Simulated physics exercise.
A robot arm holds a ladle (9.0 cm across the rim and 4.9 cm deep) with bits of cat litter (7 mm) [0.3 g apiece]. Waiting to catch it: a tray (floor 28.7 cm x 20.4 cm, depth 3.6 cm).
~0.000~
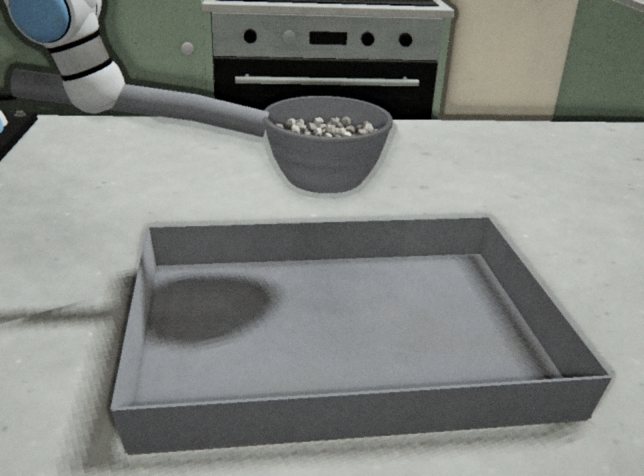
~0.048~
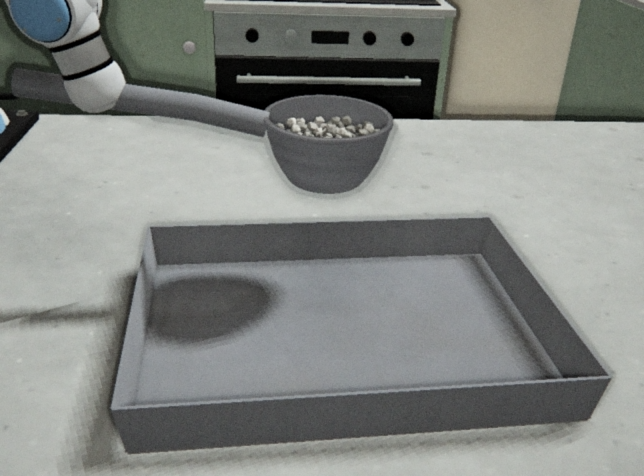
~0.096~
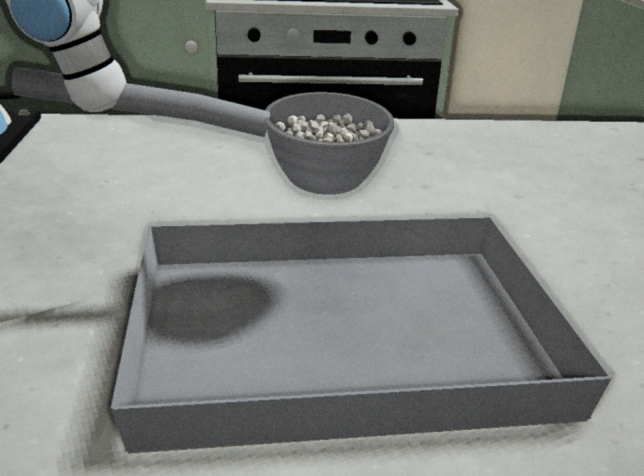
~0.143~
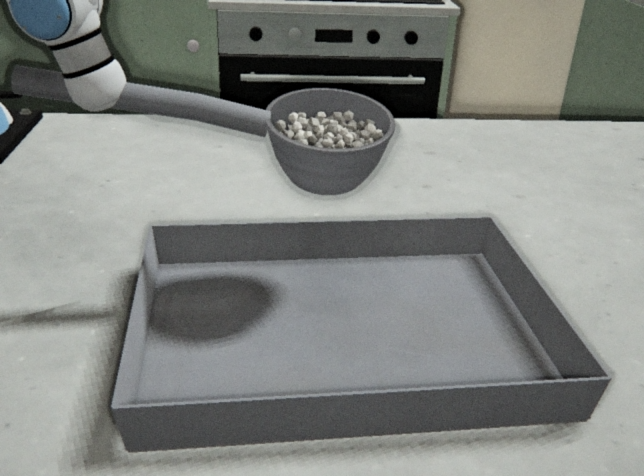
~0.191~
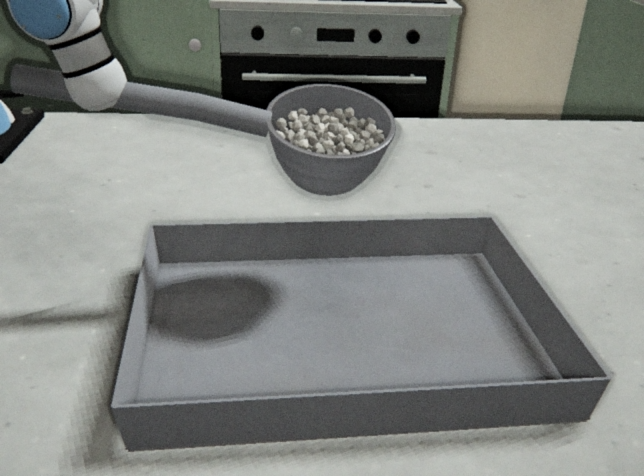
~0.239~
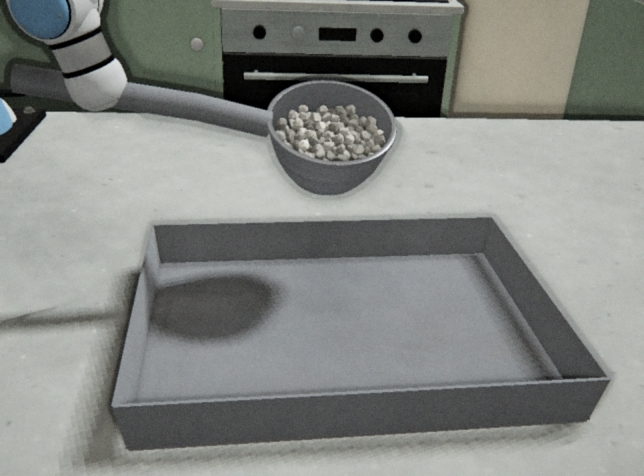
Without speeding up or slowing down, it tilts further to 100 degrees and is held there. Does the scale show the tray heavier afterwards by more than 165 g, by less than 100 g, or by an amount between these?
By less than 100 g.
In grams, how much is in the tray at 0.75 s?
Mass at that time, approx.: 0 g.
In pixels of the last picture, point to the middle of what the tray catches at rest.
Near pixel (332, 304).
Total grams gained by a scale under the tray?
Approx. 70 g.
Then, at 0.52 s, tilt 51 degrees; 0 g in the tray, ladle holds 100 %.
After 0.75 s, tilt 77 degrees; 0 g in the tray, ladle holds 100 %.
After 0.96 s, tilt 99 degrees; 19 g in the tray, ladle holds 75 %.
Then, at 1.17 s, tilt 100 degrees; 44 g in the tray, ladle holds 45 %.
In the end, at 2.2 s, 69 g in the tray, ladle holds 20 %.
